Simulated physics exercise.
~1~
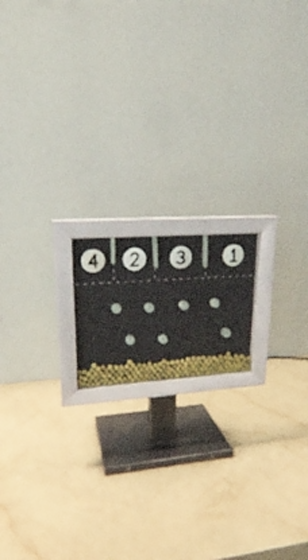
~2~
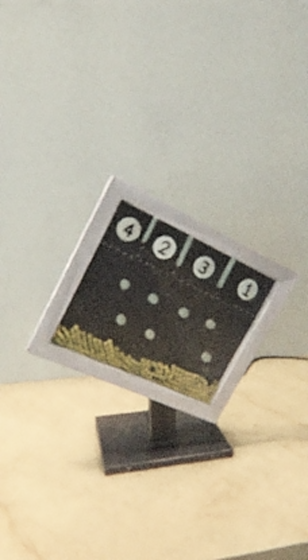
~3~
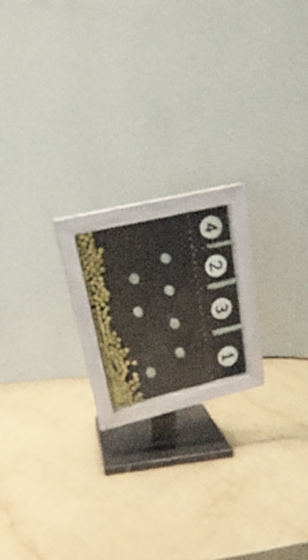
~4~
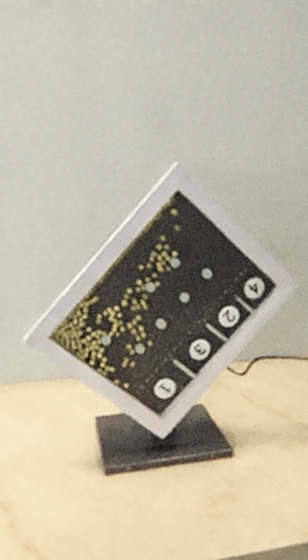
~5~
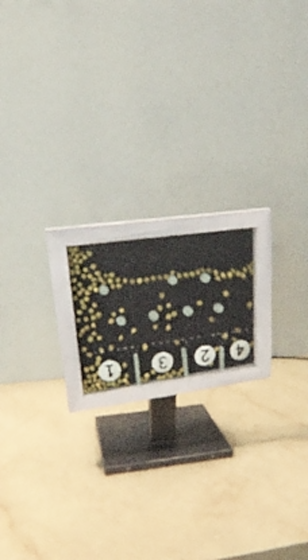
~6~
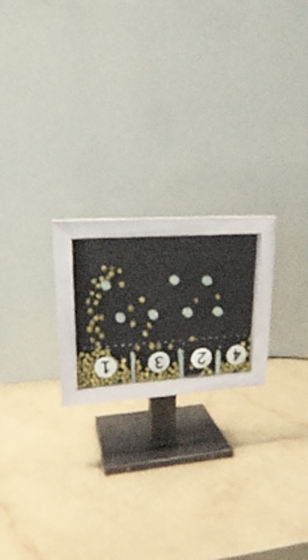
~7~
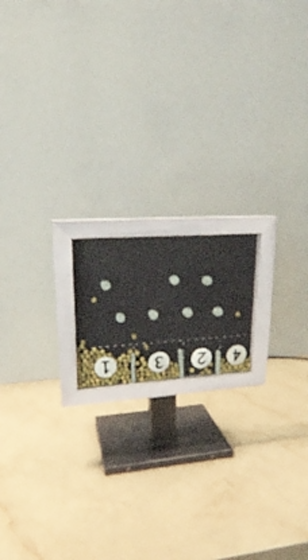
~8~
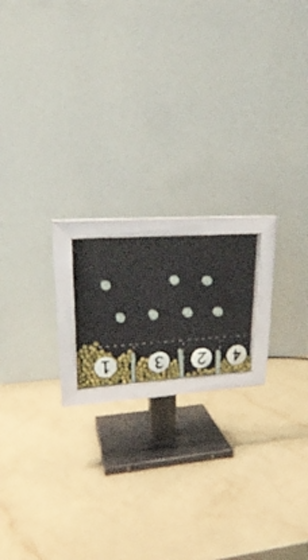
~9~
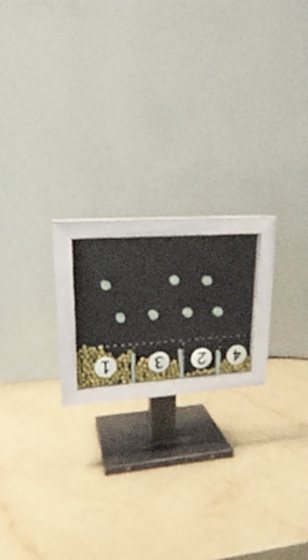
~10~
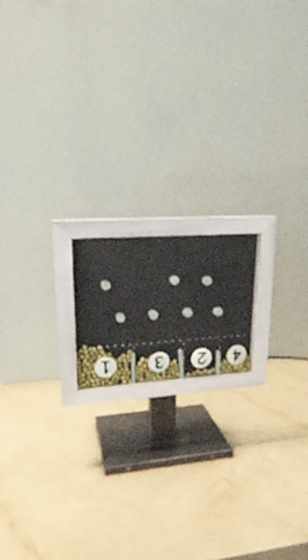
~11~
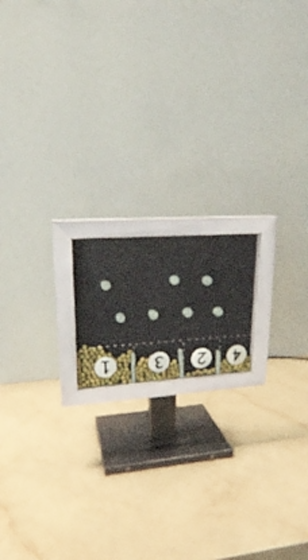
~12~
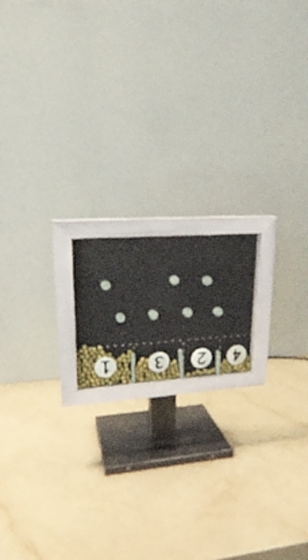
A shallow, pale-framed case with a dark inside stands on a dark pedestal on a cream tabletop before a plain grey-green wall, seen from a still view in front. Small yellow beans lie along its bottom, below scattered grey pegs and four numbered pockets at the top. The case turns clockwise, and the beans slope, then slide and scatter among the pegs as it goes upside down. They rain into the pockets, now at the bottom. The beans settle and stay still, heaped highest in the far left pocket, with lower piles in the others.
